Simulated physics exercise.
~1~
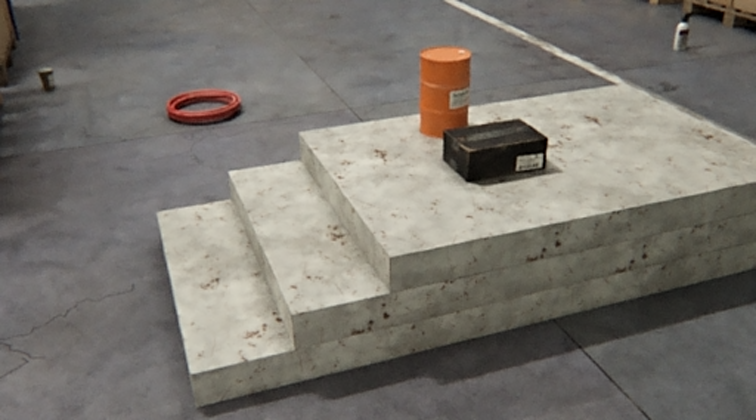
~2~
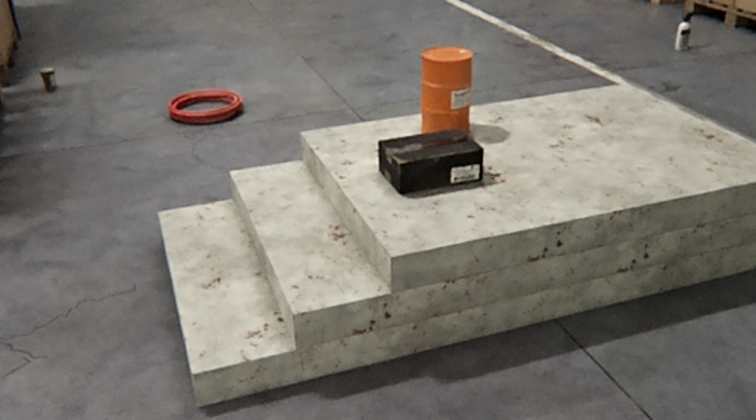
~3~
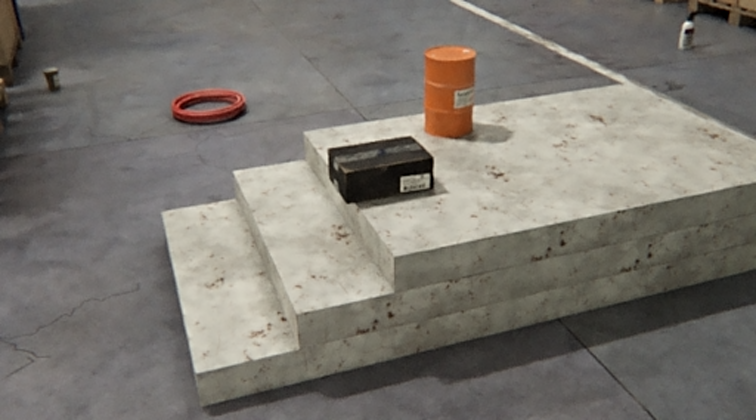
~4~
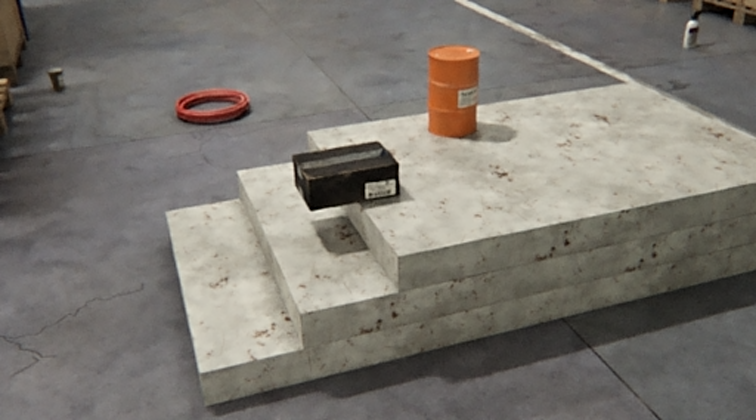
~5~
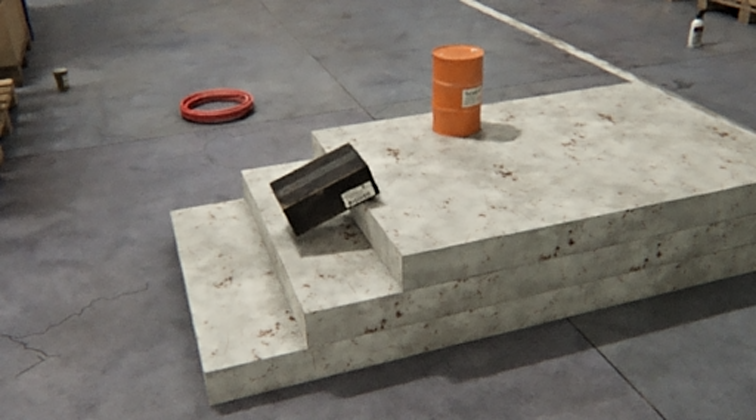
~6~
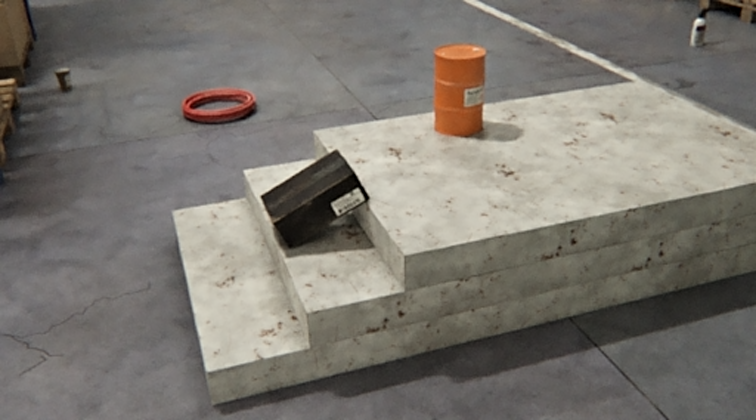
To begin with, a black box sits beside an orange canister on a pale, stained landing with steps descending to the left, while a red ring lies on the dark floor beyond. The box slides left across the landing, passing in front of the canister and leaving it behind. It reaches the top edge and juts out over the step below. Then it tips over the edge, its left end dropping toward the tread. It ends tilted, caught on the step and leaning against the landing's edge, while the canister stays upright in its place.
